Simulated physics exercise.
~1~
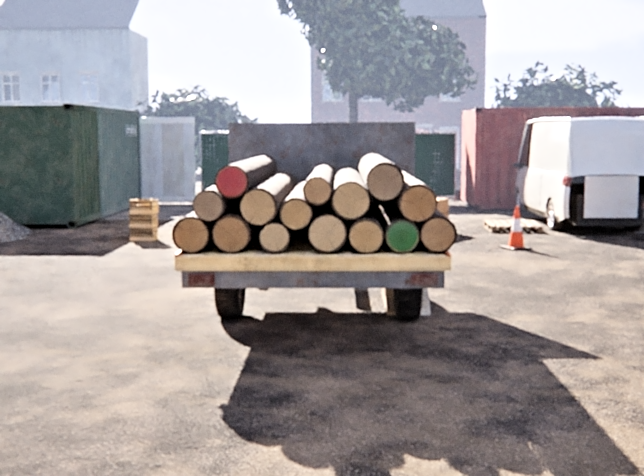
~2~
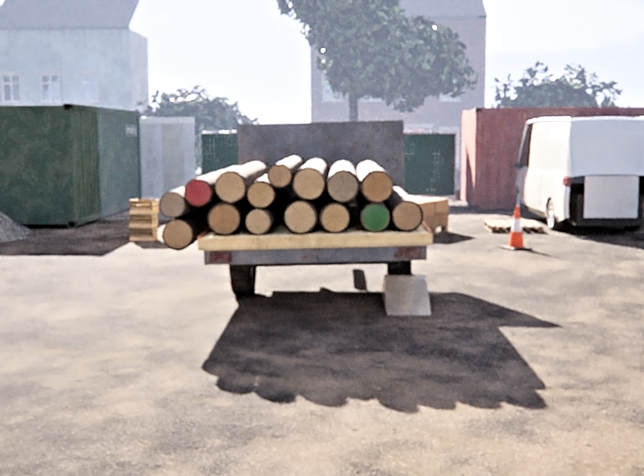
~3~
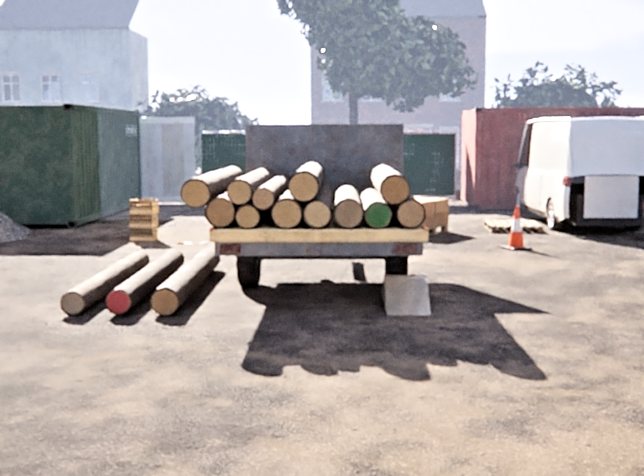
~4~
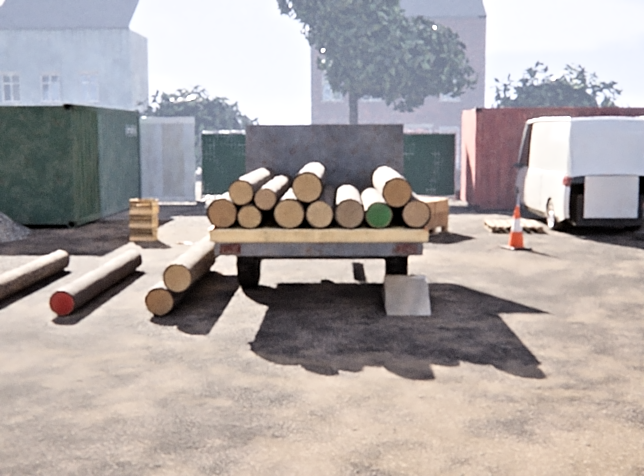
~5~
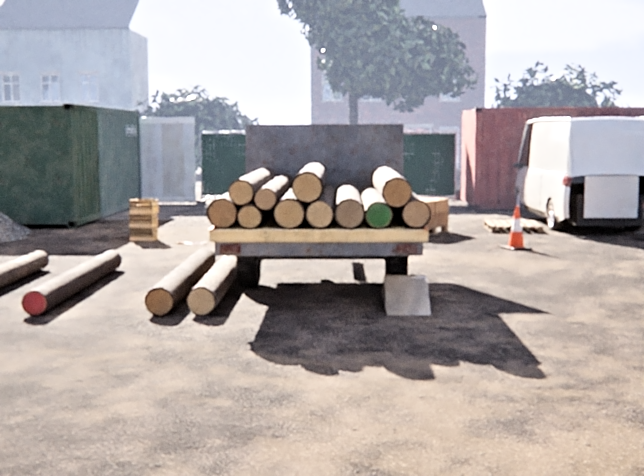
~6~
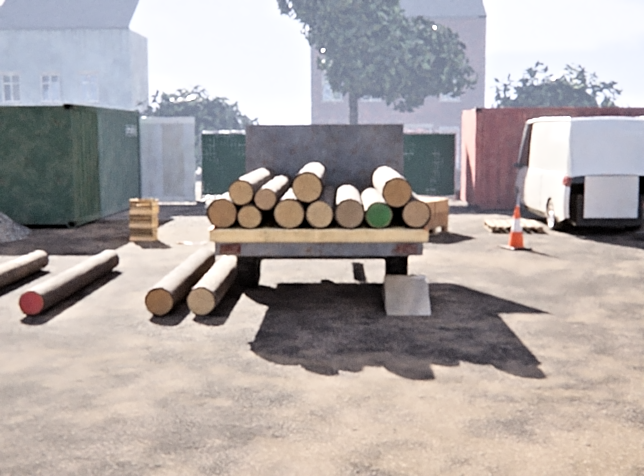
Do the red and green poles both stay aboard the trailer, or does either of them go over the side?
The red pole goes over the left side and ends up on the ground, while the green pole stays aboard the trailer.
